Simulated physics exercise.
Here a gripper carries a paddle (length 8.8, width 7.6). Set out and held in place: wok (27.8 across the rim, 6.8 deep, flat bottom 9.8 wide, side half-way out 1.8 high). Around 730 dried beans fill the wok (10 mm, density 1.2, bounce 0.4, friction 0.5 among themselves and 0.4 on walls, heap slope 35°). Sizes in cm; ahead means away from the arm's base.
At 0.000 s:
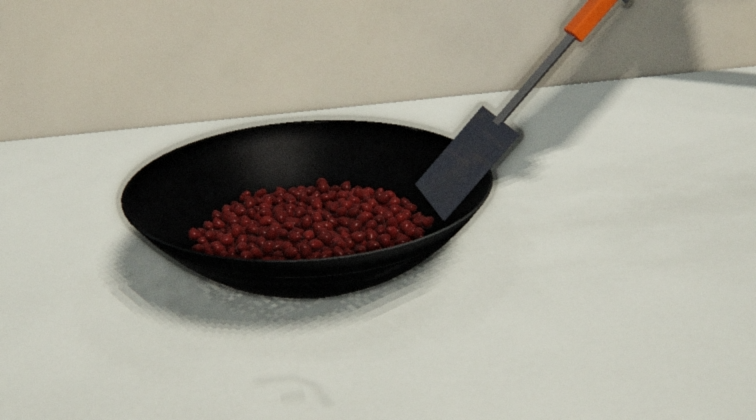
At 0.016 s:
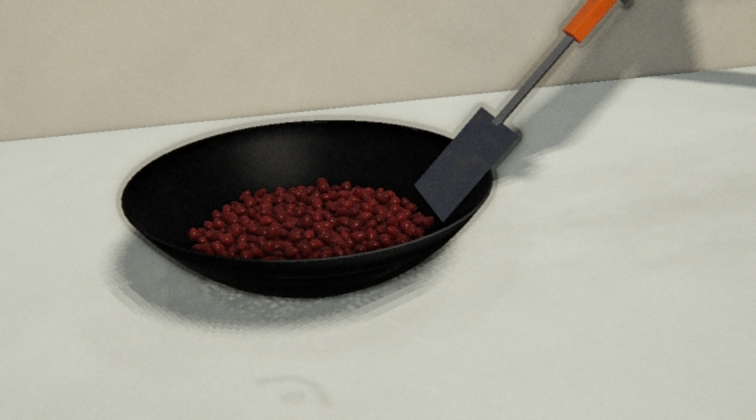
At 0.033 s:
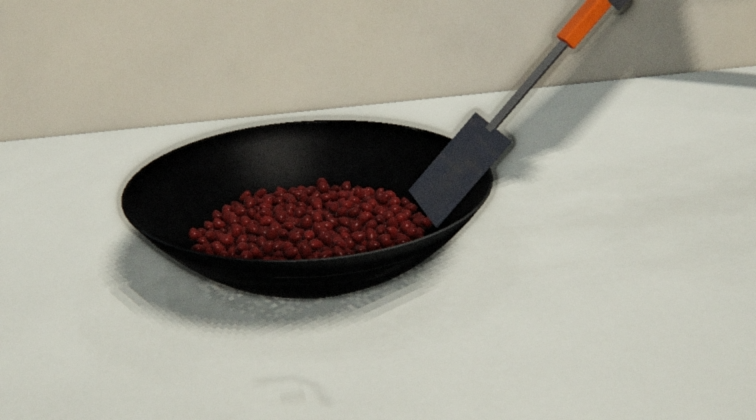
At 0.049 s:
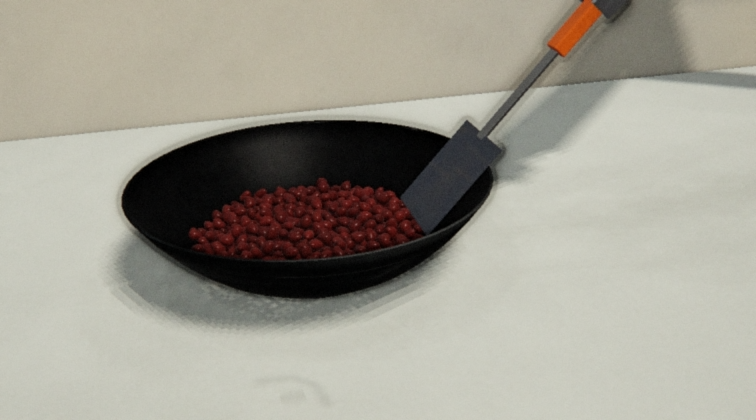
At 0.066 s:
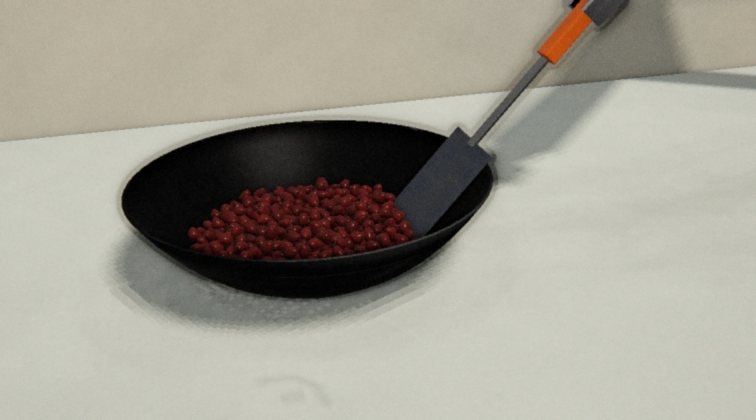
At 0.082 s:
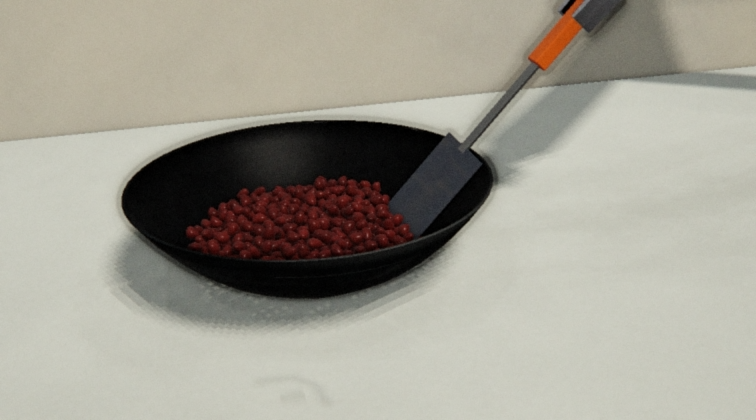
A paddle slides down and left into a black wok, slightly nudging dark red beans.
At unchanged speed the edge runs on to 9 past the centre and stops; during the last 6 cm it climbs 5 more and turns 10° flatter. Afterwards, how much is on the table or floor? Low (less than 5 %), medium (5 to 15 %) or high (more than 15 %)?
On the table or floor the share is medium, 5 to 15 %.
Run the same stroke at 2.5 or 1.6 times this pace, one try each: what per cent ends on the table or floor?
Some 35 and 20 per cent.
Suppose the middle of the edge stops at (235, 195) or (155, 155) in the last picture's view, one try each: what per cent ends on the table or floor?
Some 0 and 25 per cent.
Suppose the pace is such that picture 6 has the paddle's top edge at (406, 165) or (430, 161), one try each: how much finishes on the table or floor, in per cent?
About 30 and 25 per cent.
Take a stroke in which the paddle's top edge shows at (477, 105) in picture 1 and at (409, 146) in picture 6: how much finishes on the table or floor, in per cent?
About 25 per cent.
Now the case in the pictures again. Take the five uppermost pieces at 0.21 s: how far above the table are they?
About 6 cm.
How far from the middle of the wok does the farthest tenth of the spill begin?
Roughly 30 cm.
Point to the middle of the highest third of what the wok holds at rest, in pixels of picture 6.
Around (192, 222).
By 0.21 s, sloping 47°, highest piece 6 above the table; 733 in the wok.
By 0.33 s, sloping 44°, highest piece 8 above the table; 732 in the wok, 1 on the blade or in flight.
By 0.59 s, sloping 37°, highest piece 8 above the table; 662 in the wok, 45 on the table or floor, 26 on the blade or in flight.
By 1.64 s, sloping 37°, highest piece 8 above the table; 661 in the wok, 72 on the table or floor.
Final count, 661 in the wok, 72 on the table or floor. That is 10 % on the table or floor.
